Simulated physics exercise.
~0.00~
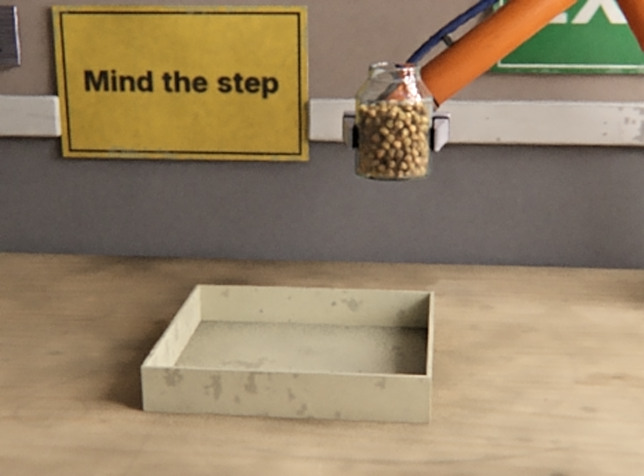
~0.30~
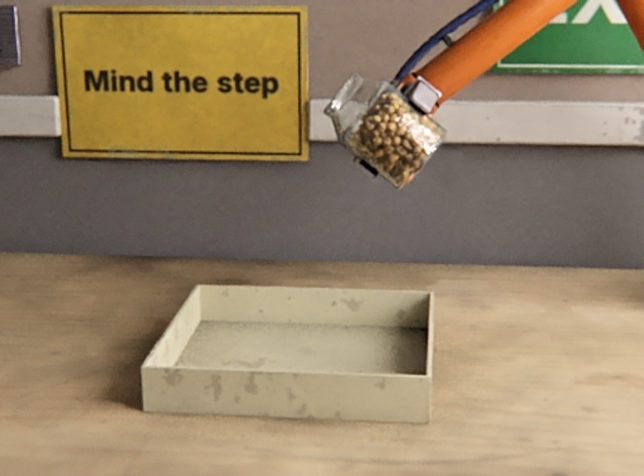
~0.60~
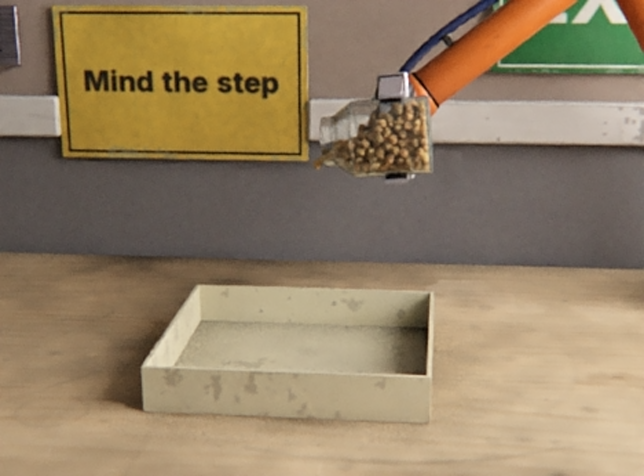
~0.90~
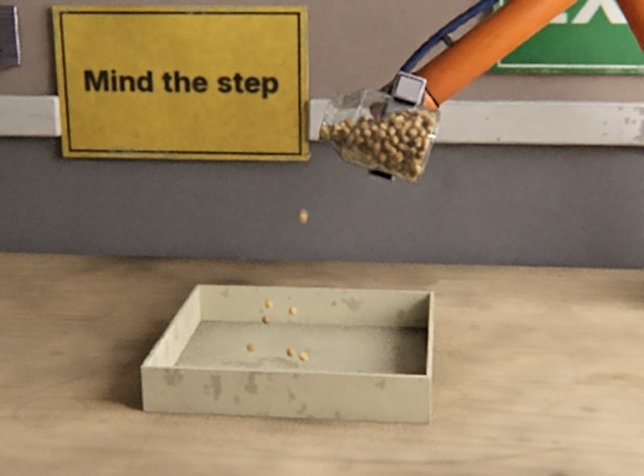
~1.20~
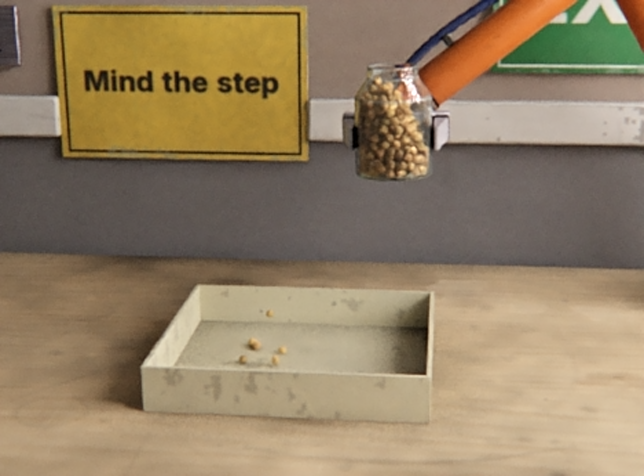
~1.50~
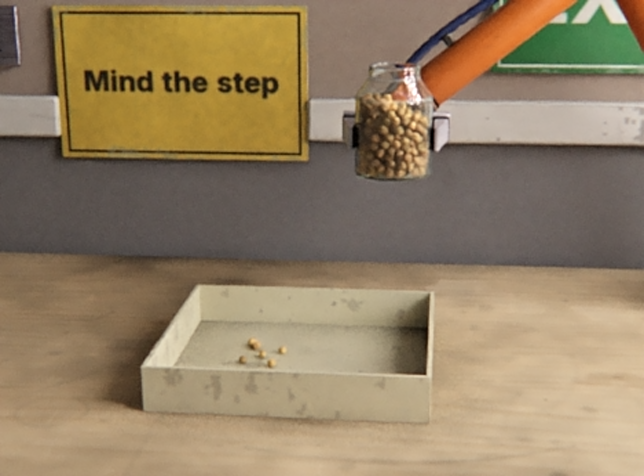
An orange robot arm tipped a glass jar of dried chickpeas to the left over a shallow tray, spilling just a few, then turned it upright again, leaving a small scatter in the tray and the jar still mostly full.
